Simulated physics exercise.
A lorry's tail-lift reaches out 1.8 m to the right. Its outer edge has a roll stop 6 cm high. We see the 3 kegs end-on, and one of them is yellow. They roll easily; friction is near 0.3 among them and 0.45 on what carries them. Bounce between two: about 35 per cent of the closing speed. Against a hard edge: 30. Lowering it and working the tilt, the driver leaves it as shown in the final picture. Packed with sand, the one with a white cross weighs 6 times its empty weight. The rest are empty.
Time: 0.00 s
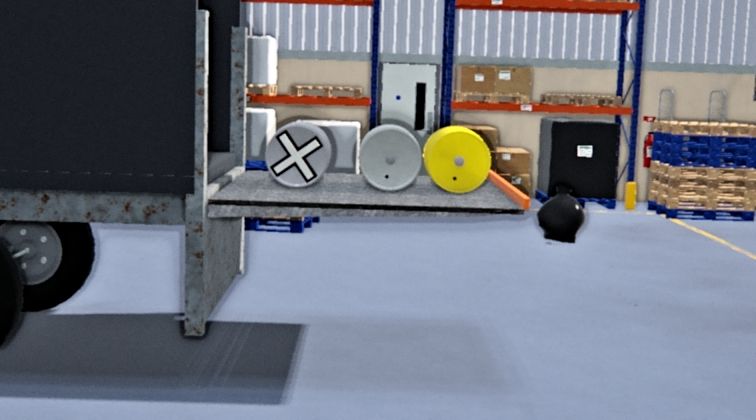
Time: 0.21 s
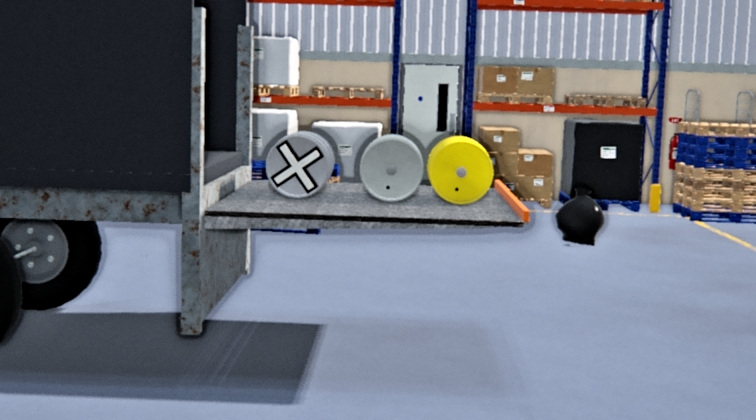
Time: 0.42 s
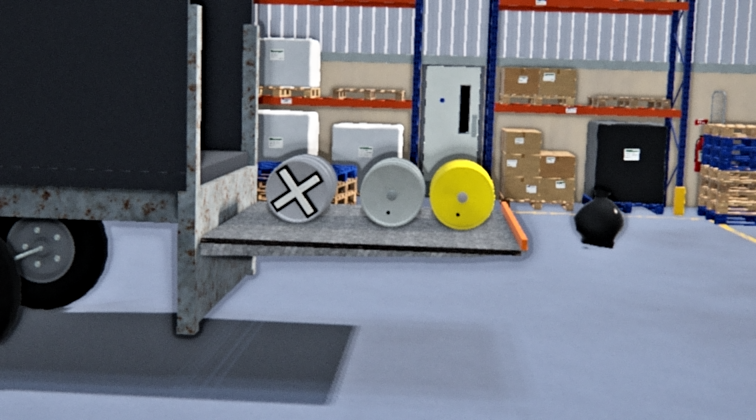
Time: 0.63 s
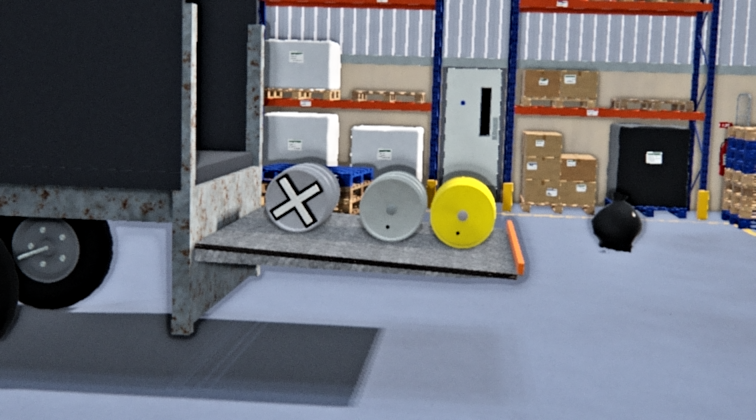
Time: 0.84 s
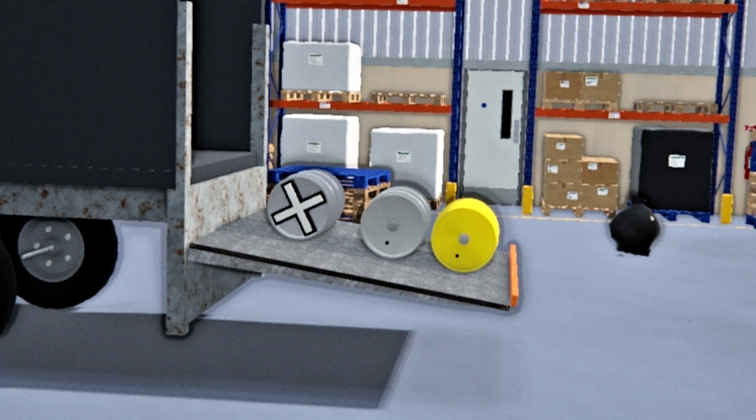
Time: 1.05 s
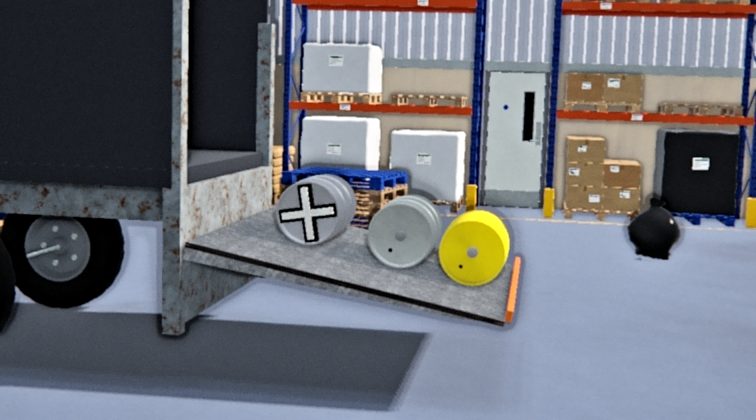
Lorry tail-lift lowering and tilting down to the right, with three kegs, one yellow, shifting slightly right on its plate.
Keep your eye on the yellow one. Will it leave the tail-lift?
Yes.
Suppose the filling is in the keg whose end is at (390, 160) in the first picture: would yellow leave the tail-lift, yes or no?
With that change, yellow: It happens.
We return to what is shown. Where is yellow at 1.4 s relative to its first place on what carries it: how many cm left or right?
Yellow: 20 to the right.
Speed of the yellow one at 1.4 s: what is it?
Around 0.2 m/s.
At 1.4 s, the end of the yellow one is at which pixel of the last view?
Near (498, 255).
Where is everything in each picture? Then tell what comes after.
In the first frame, yellow (460, 162); plate level; stop at (527, 204); white cross at (297, 157).
In the second frame, yellow (462, 173); plate level.
In the third frame, yellow (462, 198); plate level.
In the fourth frame, yellow (463, 216); plate tilted 3°; stop at (521, 269).
In the fifth frame, yellow (464, 240); plate tilted 8°.
In the sixth frame, yellow (472, 253); plate tilted 10°; stop at (509, 316).
By 1.4 s, yellow is on the plate, 10 cm from the stop, rolling right; 0 over the stop so far.
By 1.6 s, yellow is on the plate, 10 cm from the stop, rolling right; 0 over the stop so far.
By 1.9 s, yellow is over the stop and falling; 1 over the stop so far.
Finally (6.1 s), yellow is on the ground; 3 over the stop so far.
